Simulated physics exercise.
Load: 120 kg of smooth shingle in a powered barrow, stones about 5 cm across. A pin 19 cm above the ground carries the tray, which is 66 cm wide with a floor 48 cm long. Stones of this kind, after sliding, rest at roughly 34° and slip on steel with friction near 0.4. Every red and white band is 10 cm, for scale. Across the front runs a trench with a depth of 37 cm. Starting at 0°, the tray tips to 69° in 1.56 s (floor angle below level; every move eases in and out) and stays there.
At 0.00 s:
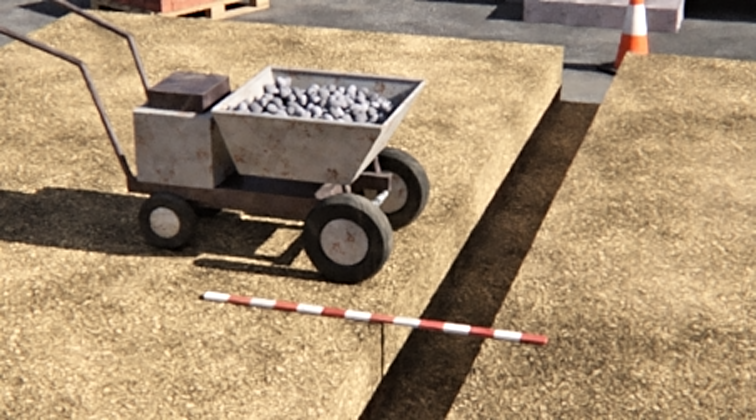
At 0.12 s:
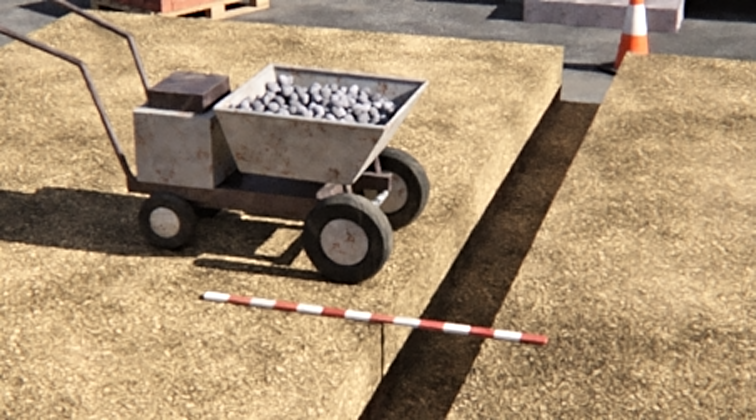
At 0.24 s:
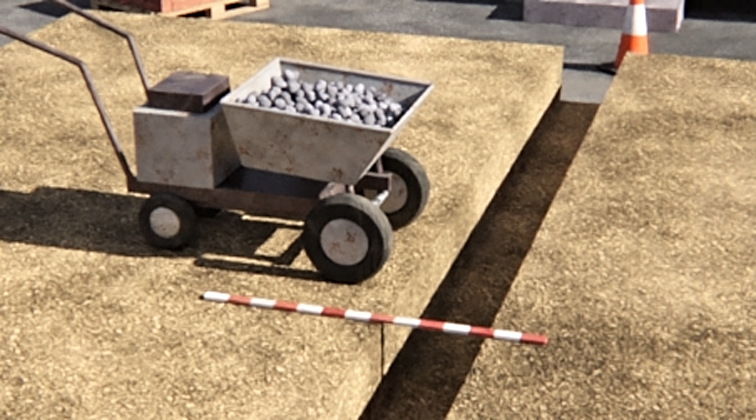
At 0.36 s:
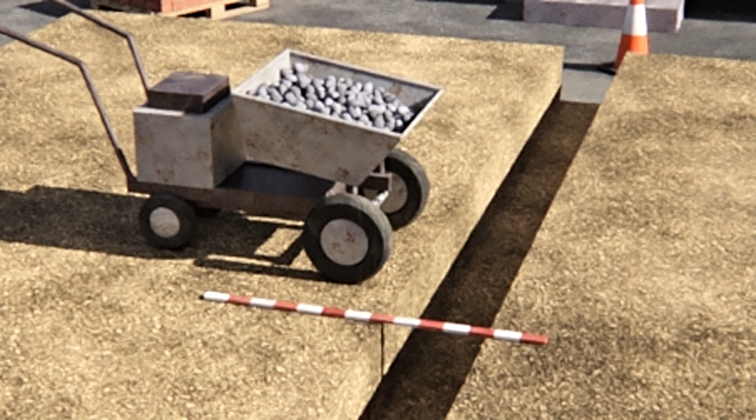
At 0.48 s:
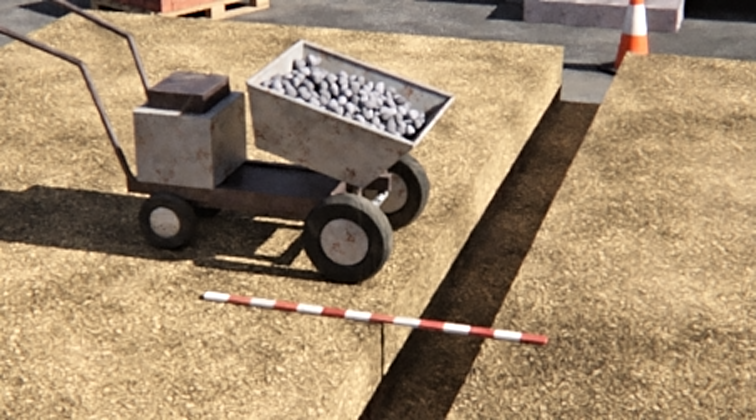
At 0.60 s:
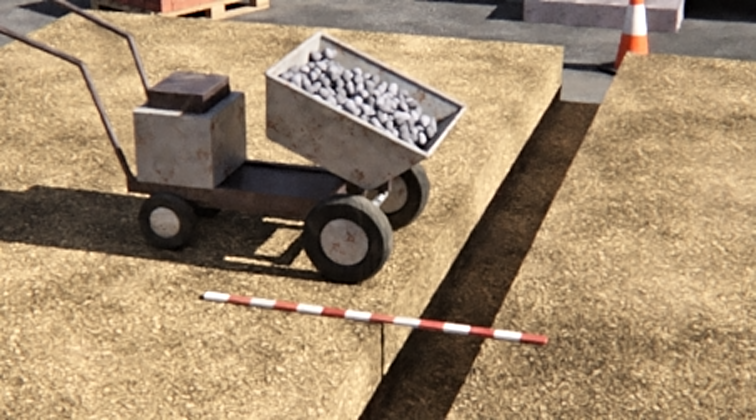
On sandy ground beside a trench, a small wheeled cart's grey tray of stones tilting steadily down to the right.
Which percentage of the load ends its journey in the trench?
Roughly 57 per cent.
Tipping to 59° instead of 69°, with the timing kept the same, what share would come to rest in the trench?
Trench share: Approx. 35%.
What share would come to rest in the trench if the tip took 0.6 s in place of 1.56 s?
I'd put it at some 35 in a hundred.
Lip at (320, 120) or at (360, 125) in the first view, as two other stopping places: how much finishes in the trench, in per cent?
I'd expect close to 100 per cent at the first and 80 per cent at the second.
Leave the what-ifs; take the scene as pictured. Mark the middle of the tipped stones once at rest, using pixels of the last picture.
Around (511, 319).
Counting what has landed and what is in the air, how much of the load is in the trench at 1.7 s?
15 per cent or so by then.
After 1.2 s the floor is at 58°; 100 % in the tray; the foremost stones are at (487, 202).
After 1.7 s the floor is at 69°; 55 % in the tray, 13 % in the trench, 32 % past the trench; the foremost stones are at (624, 280).
After 2.0 s the floor is at 69°; 32 % in the tray, 23 % in the trench, 45 % past the trench; the foremost stones are at (714, 282).
After 4.0 s the floor is at 69°; 0 % in the tray, 57 % in the trench, 43 % past the trench; the foremost stones are past the picture's edge.
